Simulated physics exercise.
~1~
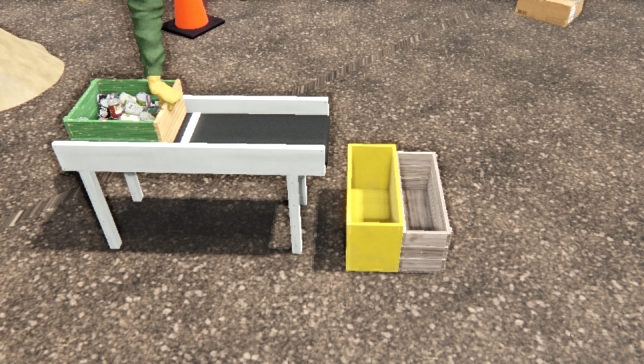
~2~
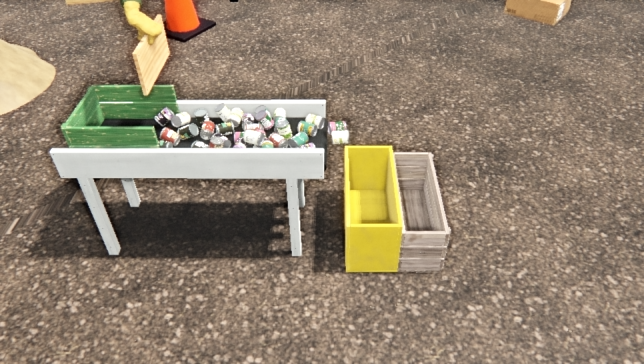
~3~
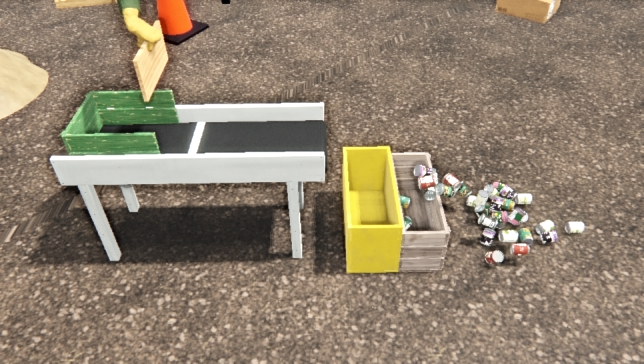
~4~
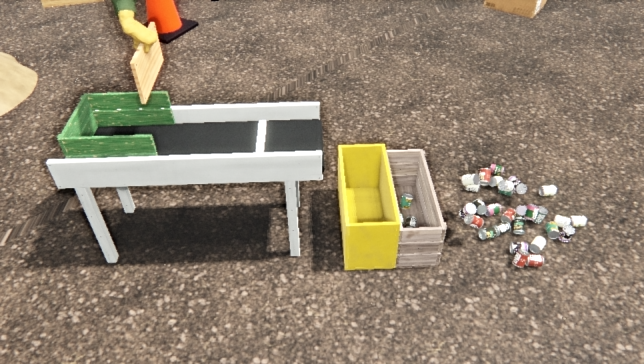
Small tins sit heaped in a green pen at the left of a white-framed table with a dark belt, while a gloved hand grips the wooden gate holding them in. The hand lifts the gate clear, and the tins spread rightward along the moving belt, the first ones leaving its end. The rest shoot off the right side, flying over the yellow tub. A few drop into the wooden bin beyond it, while most land on the ground farther right. The belt's white stripe keeps moving right as the tins lie scattered, with the yellow tub empty.
